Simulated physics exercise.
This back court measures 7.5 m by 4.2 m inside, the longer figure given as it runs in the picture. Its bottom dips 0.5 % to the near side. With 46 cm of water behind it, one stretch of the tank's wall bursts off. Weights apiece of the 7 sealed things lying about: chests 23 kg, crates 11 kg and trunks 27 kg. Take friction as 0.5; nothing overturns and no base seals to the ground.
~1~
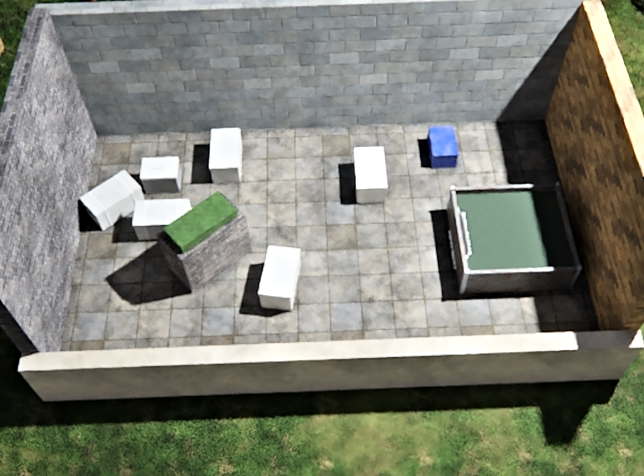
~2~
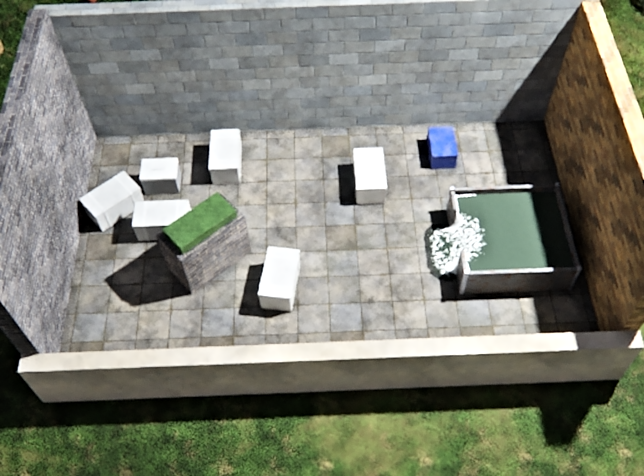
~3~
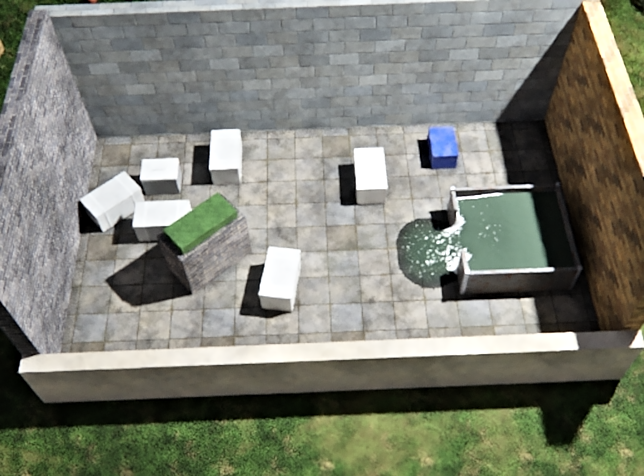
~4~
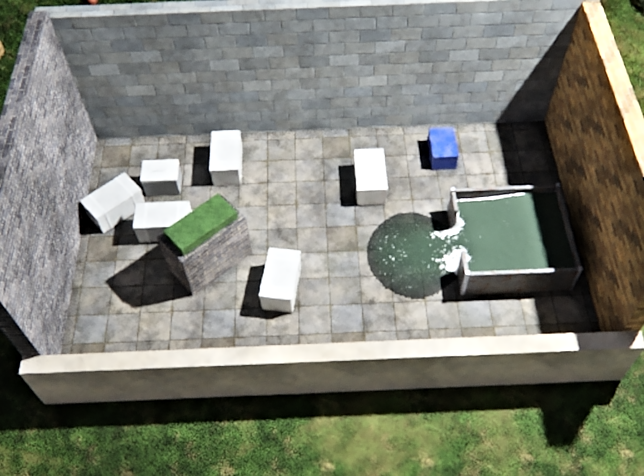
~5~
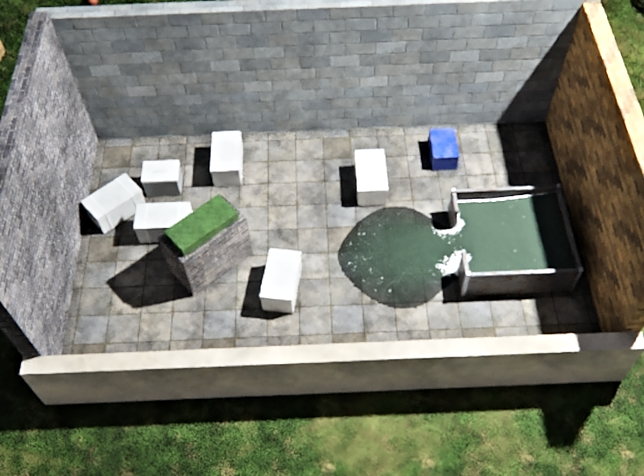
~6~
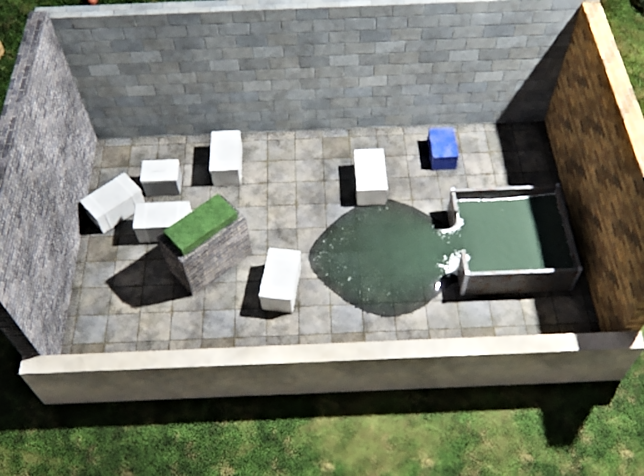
Dark green water bursts through the left wall of a tank in a walled, stone-paved court, seen from high above one side by a still camera. White blocks stand across the left and middle, with a green-topped grey block among them and a blue crate near the back right. White froth sprays out first, then a rounded pool spreads leftward over the paving, while the blocks and crate stay put.
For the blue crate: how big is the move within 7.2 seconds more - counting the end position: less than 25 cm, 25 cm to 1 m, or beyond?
The blue crate stays put.
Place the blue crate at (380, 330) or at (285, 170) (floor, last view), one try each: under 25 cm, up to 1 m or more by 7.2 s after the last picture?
In turn: It gets carried off; it holds its place.
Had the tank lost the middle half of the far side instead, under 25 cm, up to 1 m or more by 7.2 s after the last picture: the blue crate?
In that case the blue crate ends far away.
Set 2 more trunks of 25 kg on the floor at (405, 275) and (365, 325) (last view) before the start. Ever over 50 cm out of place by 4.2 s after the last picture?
In turn: More, more.
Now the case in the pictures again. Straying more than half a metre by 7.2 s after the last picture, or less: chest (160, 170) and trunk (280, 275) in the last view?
In that order: Less, over.
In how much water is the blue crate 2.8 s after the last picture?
Roughly 1 cm.
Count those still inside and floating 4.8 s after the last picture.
0 of them.
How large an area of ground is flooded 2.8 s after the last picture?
Some 20 m2.
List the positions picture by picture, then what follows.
The blue crate at (443, 141) rests on the ground; 2.0 m2 under water; 0 of 7 have shifted, in the first frame.
The blue crate at (443, 141), on the bottom; 2.4 m2 under water; 0 of 7 have shifted, in the second frame.
The blue crate at (443, 141) rests on the ground; water covers 2.9 m2; 0 of 7 have shifted, in the third frame.
The blue crate at (444, 142), on the bottom; water covers 3.5 m2; 0 of 7 have shifted, in the fourth frame.
The blue crate at (444, 143) rests on the ground; 4.2 m2 under water; 0 of 7 have shifted, in the fifth frame.
The blue crate at (444, 142) rests on the ground; 5.1 m2 under water; 0 of 7 have shifted, in the sixth frame.
Then, 0.9 s after the last picture the blue crate is near (444, 142), 0.0 m from its start, aground; 0 afloat.
Then, 2.8 s after the last picture the blue crate is near (444, 142), 0.0 m from its start, aground; 0 afloat.
Then, 4.8 s after the last picture the blue crate is near (444, 142), 0.0 m from its start, aground; 0 afloat.
Then, 7.2 s after the last picture the blue crate is near (444, 142), 0.0 m from its start, aground; 0 afloat.
